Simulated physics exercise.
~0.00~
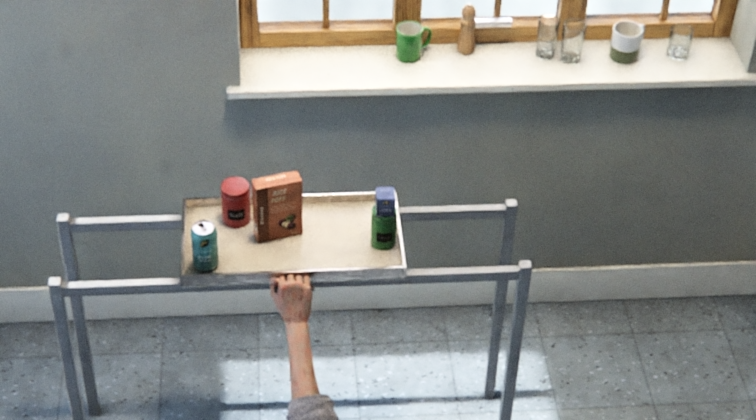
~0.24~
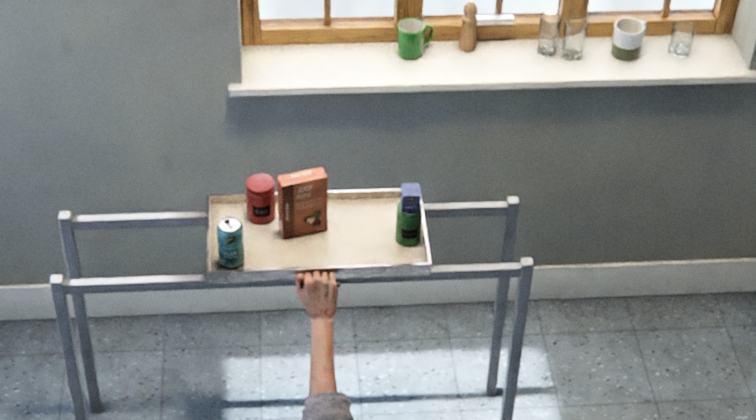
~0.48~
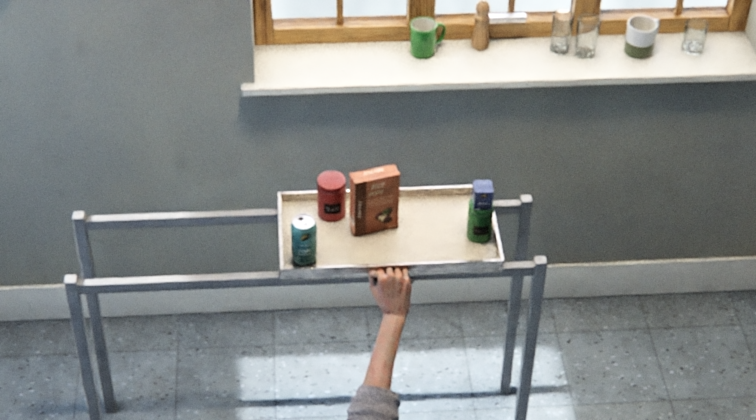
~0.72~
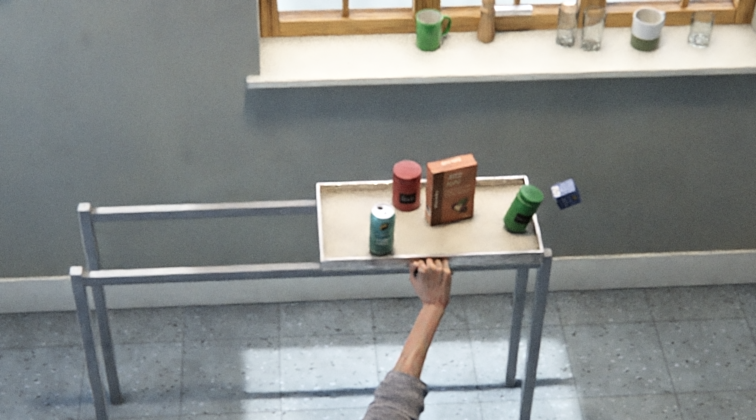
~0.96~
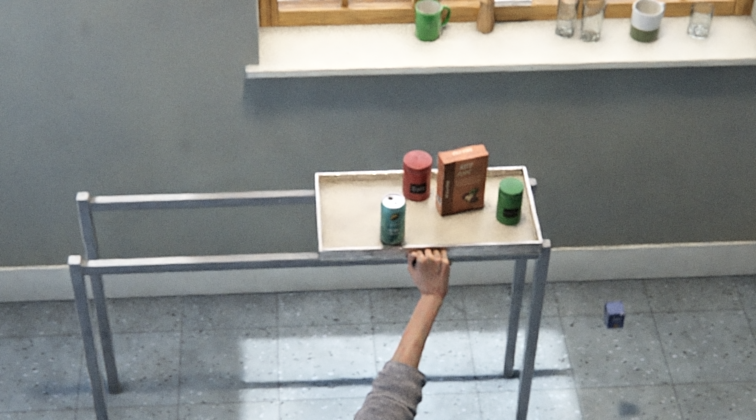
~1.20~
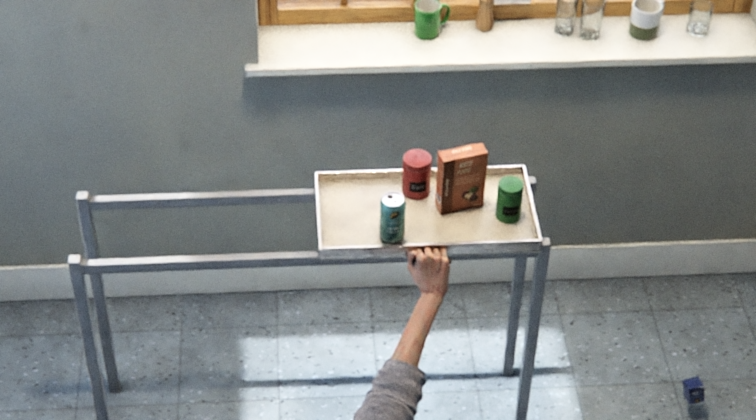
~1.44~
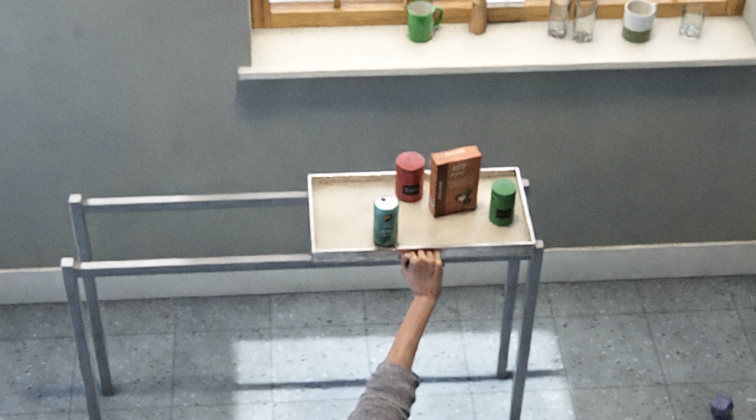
To begin with, a hand grips the front edge of a shallow tray resting on metal rails below a windowsill, with a red jar, a turquoise can, an orange packet and a green jar on it, a small blue packet perched on the green jar. The hand slides the tray to the right, and everything rides along upright. As the tray reaches the right end, the green jar tilts and the blue packet flies off over the edge. The other items shift a little to the right across the tray. The green jar settles upright again, while the blue packet drops to the floor and tumbles farther right. Finally, the four remaining items stand on the still tray, the hand still holding its edge.
